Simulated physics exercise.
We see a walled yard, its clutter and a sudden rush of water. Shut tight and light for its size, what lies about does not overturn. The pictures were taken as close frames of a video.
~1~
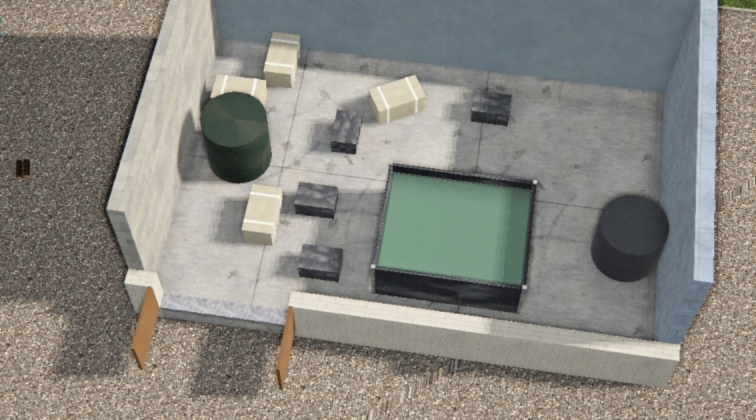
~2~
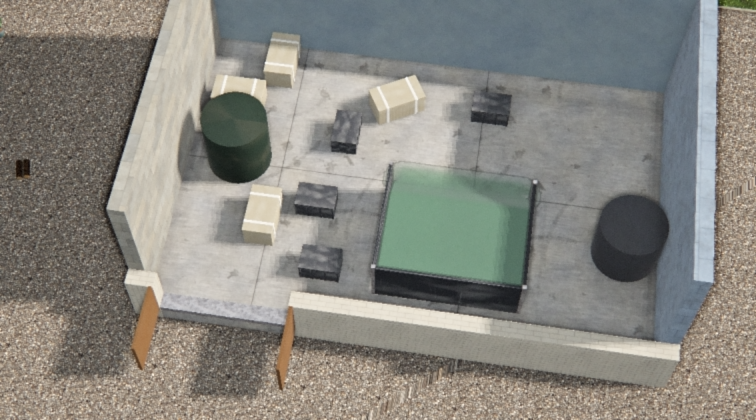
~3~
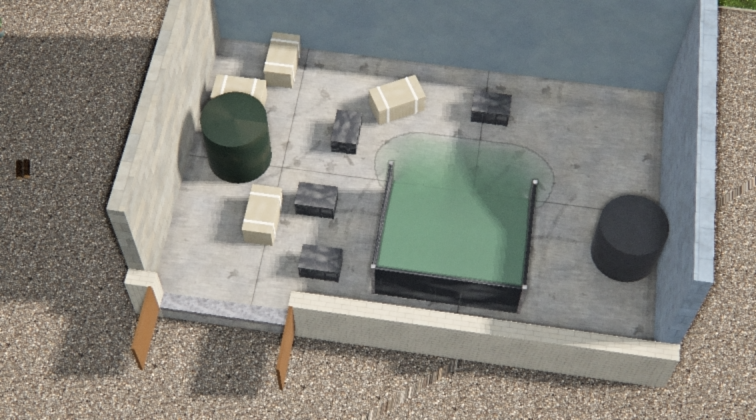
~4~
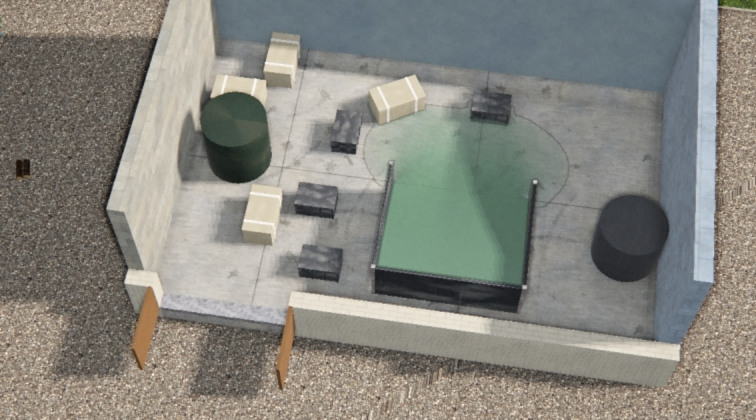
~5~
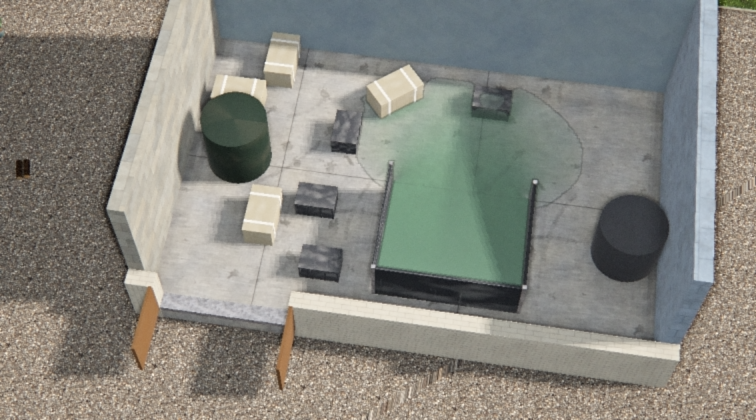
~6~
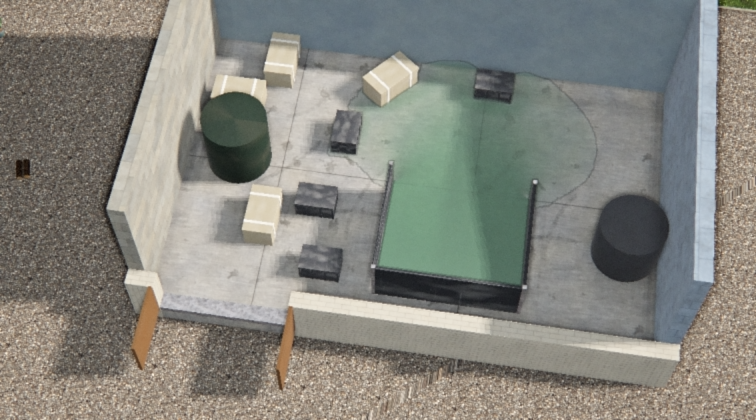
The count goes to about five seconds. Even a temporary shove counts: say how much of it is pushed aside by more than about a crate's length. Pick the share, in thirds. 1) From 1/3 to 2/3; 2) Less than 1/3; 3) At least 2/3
Answer: 1.
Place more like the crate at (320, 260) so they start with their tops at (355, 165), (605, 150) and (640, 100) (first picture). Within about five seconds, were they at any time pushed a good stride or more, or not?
Copy by copy, in order: Largely stays, relocated, relocated.
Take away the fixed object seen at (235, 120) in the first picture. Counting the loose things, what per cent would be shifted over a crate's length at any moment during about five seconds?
60 in a hundred.
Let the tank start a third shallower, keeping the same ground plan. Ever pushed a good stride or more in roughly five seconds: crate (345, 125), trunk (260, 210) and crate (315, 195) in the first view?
Taking them as listed, the first stopped before it, the second stopped before it and the third stopped before it.
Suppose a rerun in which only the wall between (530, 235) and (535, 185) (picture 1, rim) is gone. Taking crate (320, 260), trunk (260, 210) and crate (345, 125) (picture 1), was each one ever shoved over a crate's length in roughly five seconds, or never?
The first: Never got that far; the second: Never got that far; the third: Never got that far.
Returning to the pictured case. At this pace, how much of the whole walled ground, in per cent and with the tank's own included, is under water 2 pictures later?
Wet share: Around 40 %.
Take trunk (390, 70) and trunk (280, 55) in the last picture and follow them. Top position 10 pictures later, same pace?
Near (283, 51) and (236, 60).
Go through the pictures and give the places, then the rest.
In the first frame, a crate at (492, 103), on the bottom; a trunk at (397, 93), on the bottom; 0 of 8 have shifted.
In the second frame, a crate at (492, 103) rests on the ground; a trunk at (397, 93) rests on the ground; 0 of 8 have shifted.
In the third frame, a crate at (492, 103) rests on the ground; a trunk at (397, 93) rests on the ground; 0 of 8 have shifted.
In the fourth frame, a crate at (492, 102) rests on the ground; a trunk at (397, 93), on the bottom; 0 of 8 have shifted.
In the fifth frame, a crate at (492, 98) rests on the ground, close to its start; a trunk at (395, 85), on the bottom, close to its start; 2 of 8 have shifted.
In the sixth frame, a crate at (495, 81) rests on the ground, a stride from its start; a trunk at (391, 72), on the bottom, a stride from its start; 2 of 8 have shifted.
A moment on, 2 of 8 are well off their spots; 1 afloat.
Next, 3 of 8 are well off their spots; 2 afloat.
Later, 3 of 8 are well off their spots; 4 afloat.
In the end, 4 of 8 are well off their spots, and 4 have been at some point; 5 afloat.
